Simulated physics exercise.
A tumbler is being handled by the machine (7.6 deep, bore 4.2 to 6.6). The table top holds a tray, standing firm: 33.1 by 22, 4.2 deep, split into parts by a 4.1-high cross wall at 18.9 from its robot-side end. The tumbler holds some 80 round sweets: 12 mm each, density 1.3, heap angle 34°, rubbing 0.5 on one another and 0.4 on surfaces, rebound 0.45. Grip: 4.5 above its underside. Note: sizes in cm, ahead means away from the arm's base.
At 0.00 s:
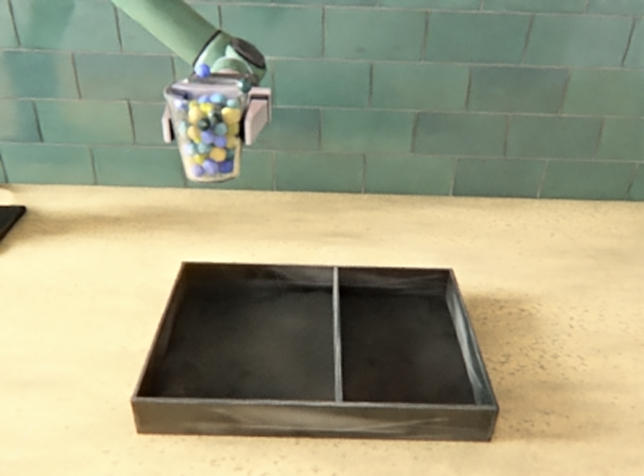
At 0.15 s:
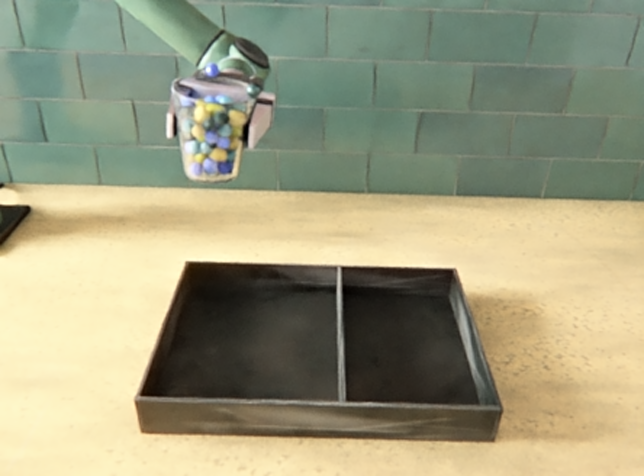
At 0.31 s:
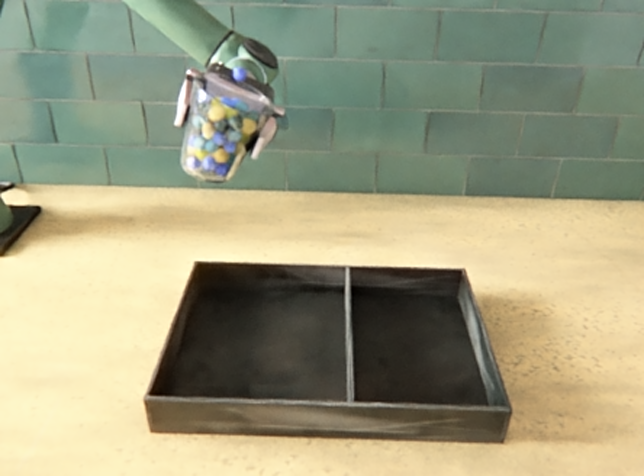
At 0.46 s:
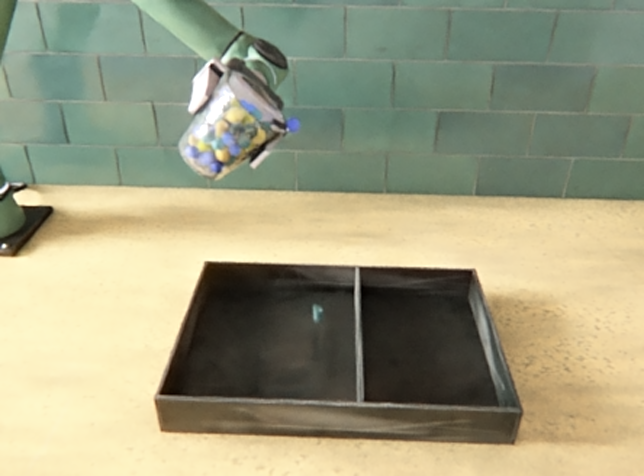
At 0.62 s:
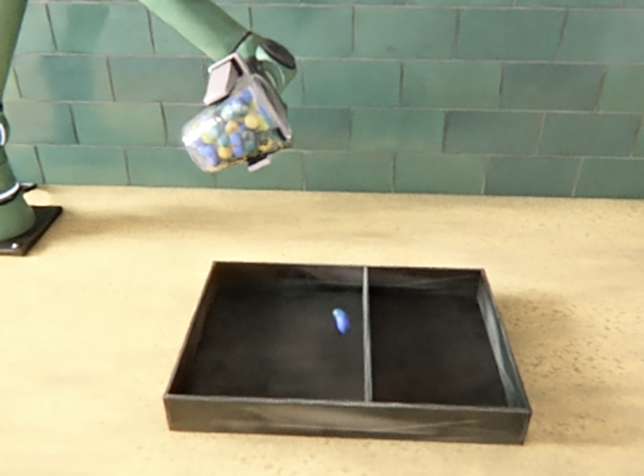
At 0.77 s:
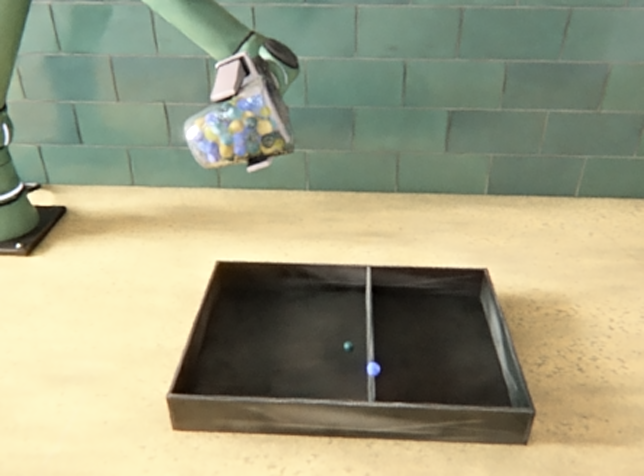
In this clip, a green robotic arm tilts a clear cup of blue, yellow and green balls steeply to the right above a divided black tray, and a couple of balls drop out and land near the divider.
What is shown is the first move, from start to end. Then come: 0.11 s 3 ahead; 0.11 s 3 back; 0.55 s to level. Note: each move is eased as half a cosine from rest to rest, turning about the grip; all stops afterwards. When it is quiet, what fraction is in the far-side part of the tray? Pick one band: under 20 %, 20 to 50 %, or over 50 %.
Under 20 %.
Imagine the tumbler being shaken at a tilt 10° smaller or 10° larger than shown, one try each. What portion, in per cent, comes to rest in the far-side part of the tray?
Estimates, in order: 0 % and 20 %.
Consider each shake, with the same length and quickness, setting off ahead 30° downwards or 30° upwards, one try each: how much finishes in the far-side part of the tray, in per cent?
5 and 10 %.
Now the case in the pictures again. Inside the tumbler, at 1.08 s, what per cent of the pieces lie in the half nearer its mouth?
Roughly 60 per cent.
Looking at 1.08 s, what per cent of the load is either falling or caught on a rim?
It amounts to roughly 25 in a hundred.
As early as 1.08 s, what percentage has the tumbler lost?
Around 30 percent at that moment.
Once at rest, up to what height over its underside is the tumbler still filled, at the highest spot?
Roughly 6.5 cm.
After 1.08 s, tilted 64° forward, highest piece 28 above the table; 55 in the tumbler, 3 in the far-side part, 1 in the robot-side part, 20 in flight or on a rim.
After 1.39 s, tilted 12° forward, highest piece 29 above the table; 55 in the tumbler, 16 in the robot-side part, 8 in the far-side part.
After 1.74 s, level, highest piece 29 above the table; 55 in the tumbler, 16 in the robot-side part, 8 in the far-side part.
After 2.79 s, level, highest piece 29 above the table; 55 in the tumbler, 16 in the robot-side part, 8 in the far-side part.
In the end, 55 in the tumbler, 16 in the robot-side part, 8 in the far-side part. That is 10 % in the far-side part of the tray.
